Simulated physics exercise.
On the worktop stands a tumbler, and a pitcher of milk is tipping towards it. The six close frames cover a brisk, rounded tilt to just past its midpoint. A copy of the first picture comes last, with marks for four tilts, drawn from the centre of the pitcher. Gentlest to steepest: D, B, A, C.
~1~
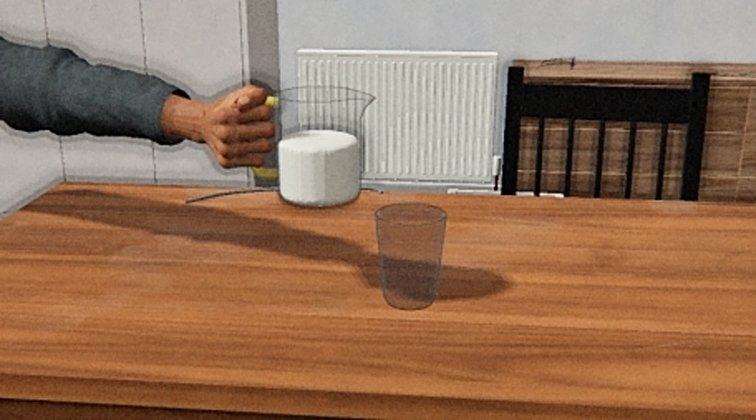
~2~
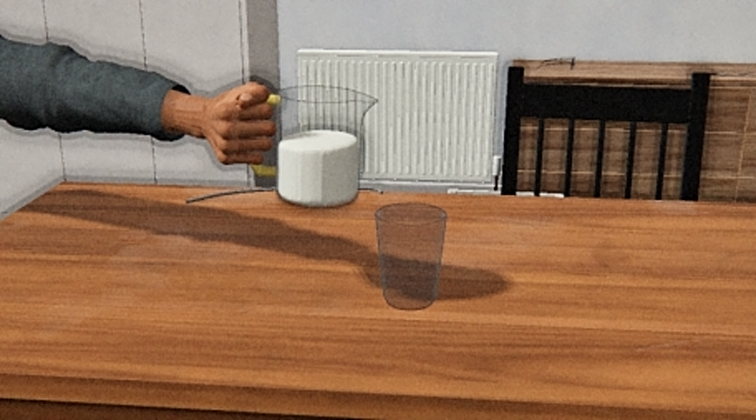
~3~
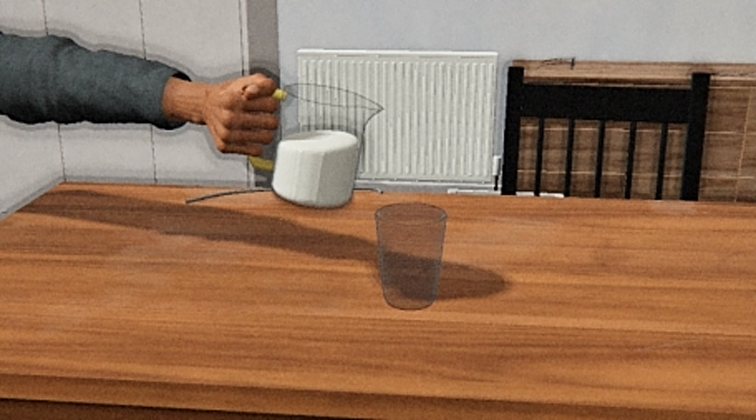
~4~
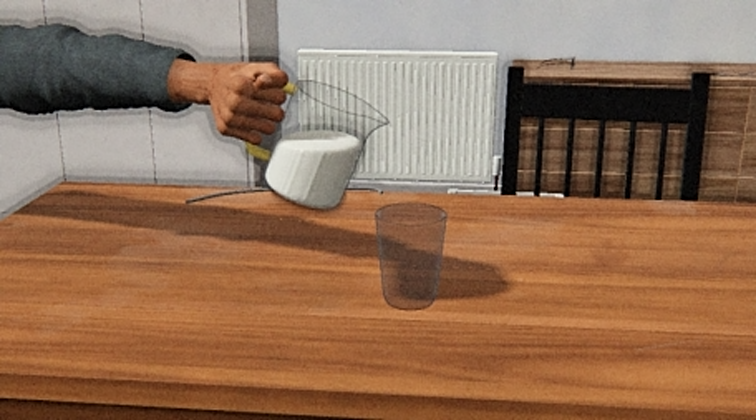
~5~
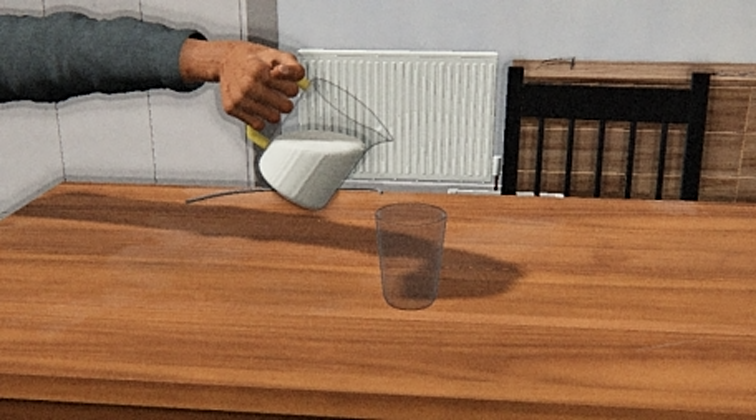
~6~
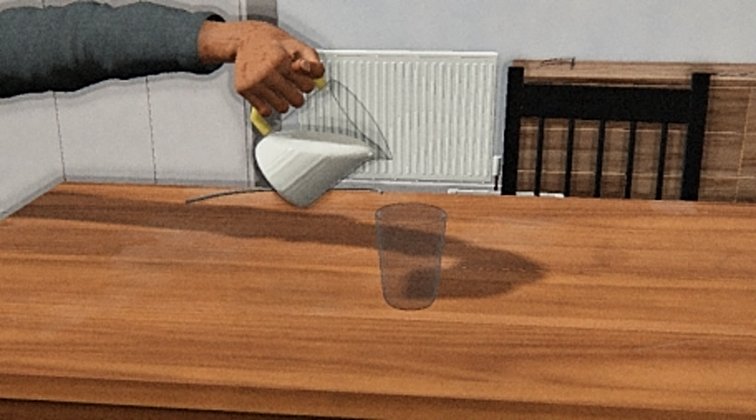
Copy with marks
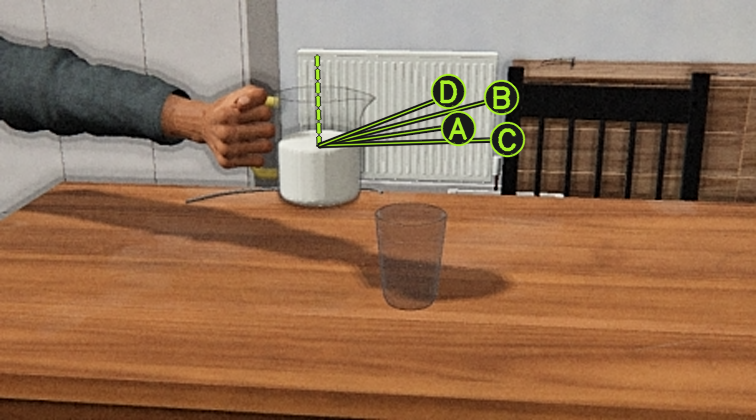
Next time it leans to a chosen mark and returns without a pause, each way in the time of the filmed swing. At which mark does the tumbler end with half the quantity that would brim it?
Best: B.
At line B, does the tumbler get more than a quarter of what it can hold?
Yes, it does.
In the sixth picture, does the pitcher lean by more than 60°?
No, it does not.
On the marked copy, A at (441, 128); B at (485, 102); C at (490, 140); D at (433, 101).
Choosing A, the tumbler ends with about 64 % of what it can hold.
Choosing B, the tumbler ends with about 51 % of what it can hold.
Choosing C, the tumbler ends with about 78 % of what it can hold.
Choosing D, the tumbler ends with about 36 % of what it can hold.
